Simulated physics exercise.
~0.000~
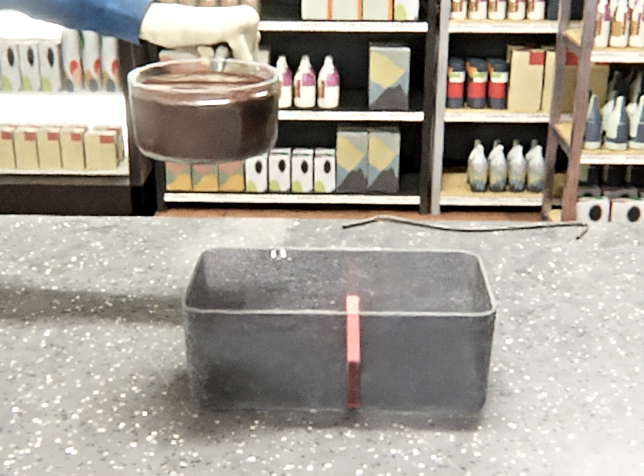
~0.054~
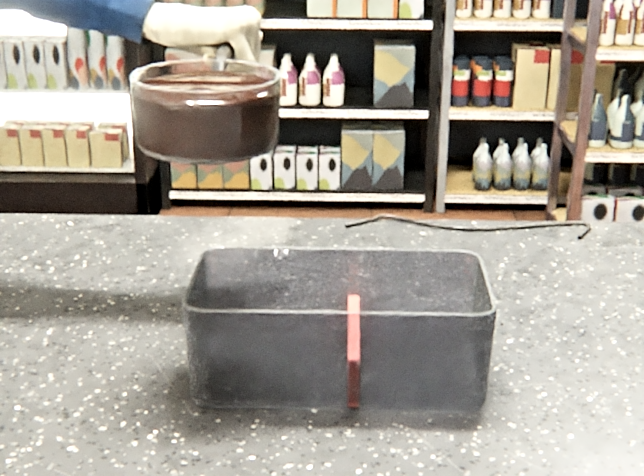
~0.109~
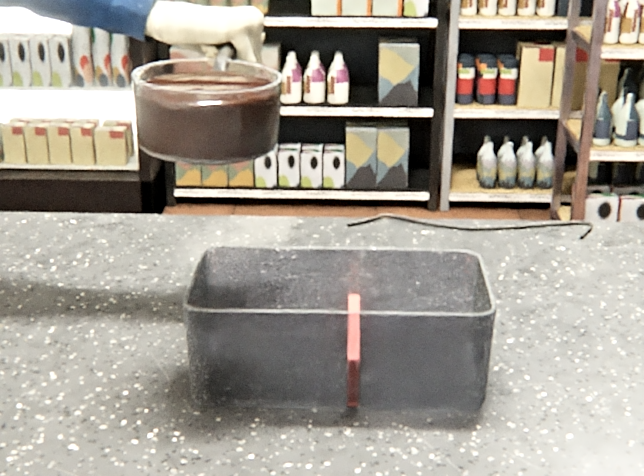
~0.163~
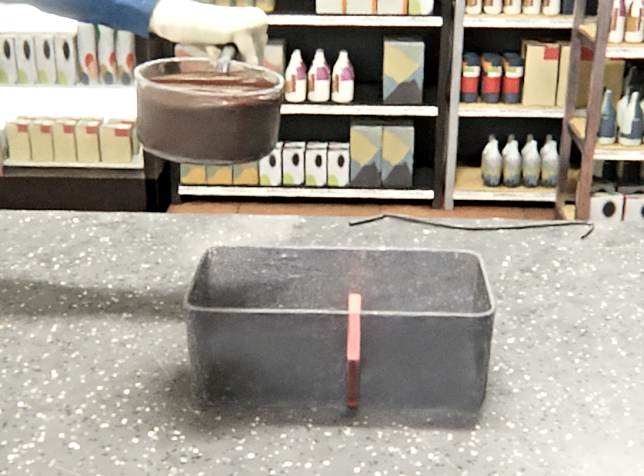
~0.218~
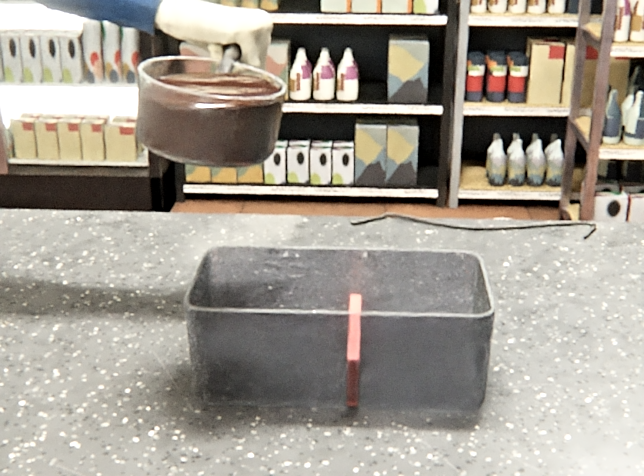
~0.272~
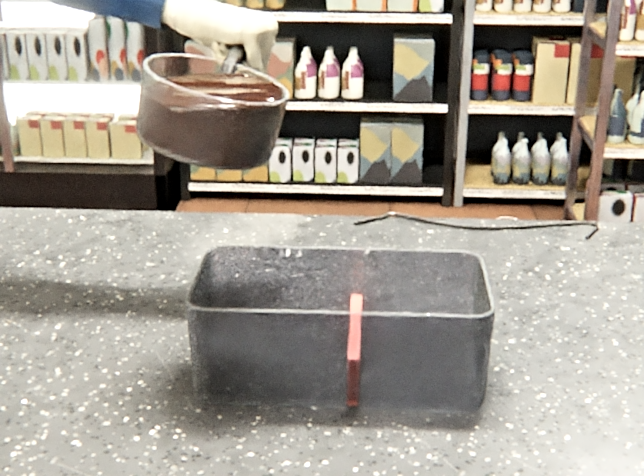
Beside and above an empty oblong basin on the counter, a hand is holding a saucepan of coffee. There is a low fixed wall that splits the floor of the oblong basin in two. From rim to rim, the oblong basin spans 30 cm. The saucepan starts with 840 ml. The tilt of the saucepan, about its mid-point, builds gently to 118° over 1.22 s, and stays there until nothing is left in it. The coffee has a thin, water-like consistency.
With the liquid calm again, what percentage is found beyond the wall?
Beyond the wall there is roughly 49 percent.
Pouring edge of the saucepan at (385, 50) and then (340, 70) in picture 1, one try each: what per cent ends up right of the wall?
About 80 %, then about 85 %.
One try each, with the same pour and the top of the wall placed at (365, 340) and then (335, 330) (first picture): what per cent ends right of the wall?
First try about 40 %, second try about 65 %.
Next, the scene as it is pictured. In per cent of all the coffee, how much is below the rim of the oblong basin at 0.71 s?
18 %, roughly.
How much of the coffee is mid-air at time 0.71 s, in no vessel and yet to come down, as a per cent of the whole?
40 per cent.
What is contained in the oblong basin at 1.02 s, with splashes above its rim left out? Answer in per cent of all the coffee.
Around 88 parts in a hundred.
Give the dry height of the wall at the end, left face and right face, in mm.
Left 38 mm, right 34 mm.
After 0.71 s the tilt is 73° and 41 per cent is still to pour, 6 is left of the wall and 13 right of it.
After 1.02 s the tilt is 111° and 4 per cent is still to pour, 38 is left of the wall and 49 right of it.
After 1.36 s the tilt is 118° and 0 per cent is still to pour, 49 is left of the wall and 49 right of it.
After 1.72 s the tilt is 118° and 0 per cent is still to pour, 49 is left of the wall and 49 right of it.
In the end 49 per cent lies left of the wall, 49 right of it and 1 outside.
